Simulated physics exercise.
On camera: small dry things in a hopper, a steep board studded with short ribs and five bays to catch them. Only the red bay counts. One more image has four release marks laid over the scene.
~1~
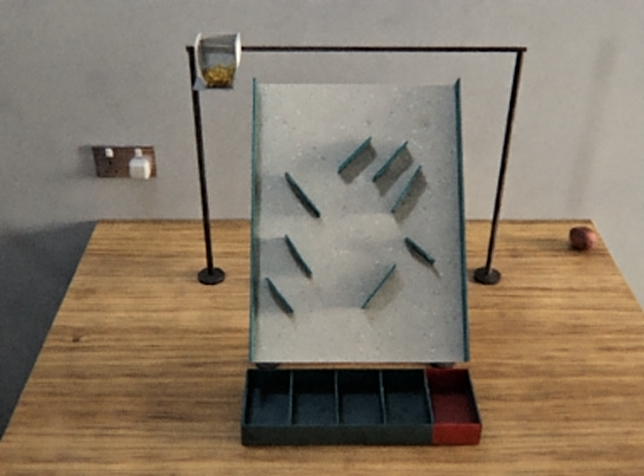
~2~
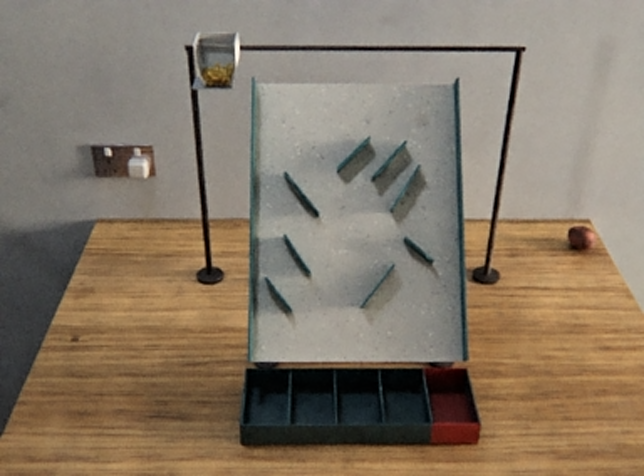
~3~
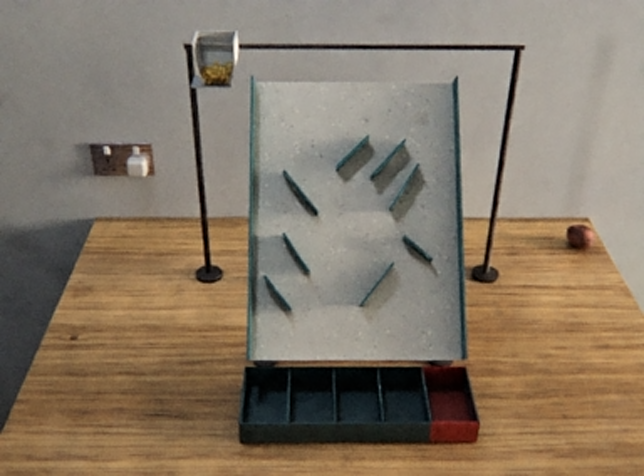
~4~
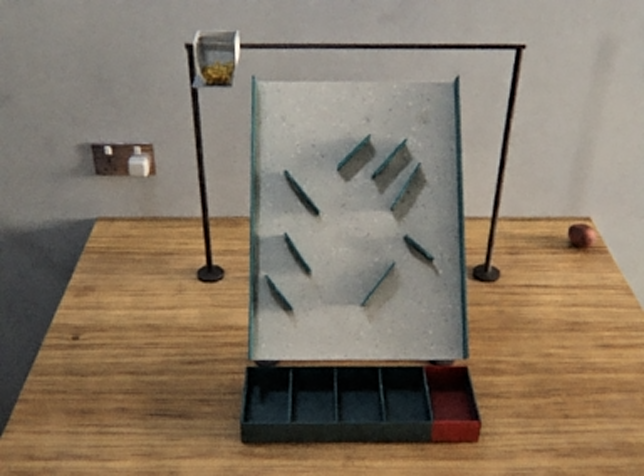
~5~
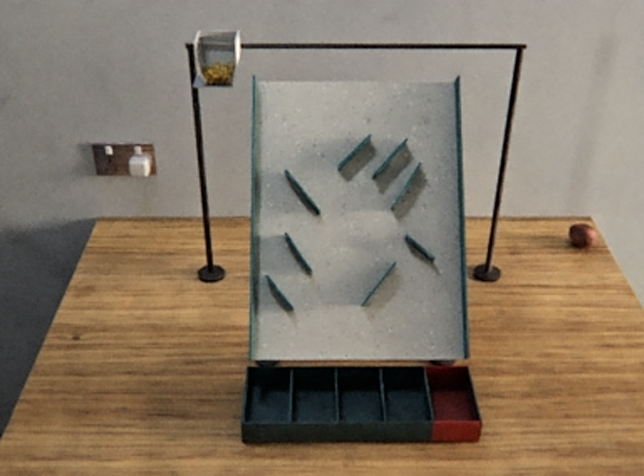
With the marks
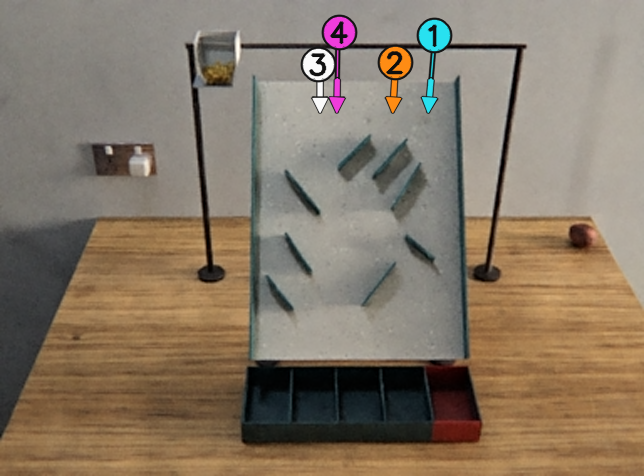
A steep, pale grey board with dark green edges and short slanted ribs stands on a wooden table against a grey wall, seen from the front and slightly above. A clear hopper holding small golden pieces hangs at the upper left of a dark metal frame, with four dark bays and a red one at the far right below. Nothing noticeably moves, and the camera stays practically still.
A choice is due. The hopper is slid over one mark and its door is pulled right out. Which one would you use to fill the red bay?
1.
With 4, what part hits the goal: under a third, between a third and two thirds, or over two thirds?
It is under a third.
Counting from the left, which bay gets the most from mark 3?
The third.
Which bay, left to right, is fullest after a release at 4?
The third from the left.
On the marked copy, mark 1 meets the board at (428, 107); mark 2 meets the board at (393, 107); mark 3 meets the board at (320, 107); mark 4 meets the board at (336, 107).
If 1 is chosen, the bulk in the red bay, a small share in other bays, a small share outside the box.
If 2 is chosen, a small share in the red bay, the bulk in other bays, a small share outside the box.
If 3 is chosen, none at all in the red bay, the bulk in other bays, a small share outside the box.
If 4 is chosen, none at all in the red bay, the bulk in other bays, close to a quarter outside the box.
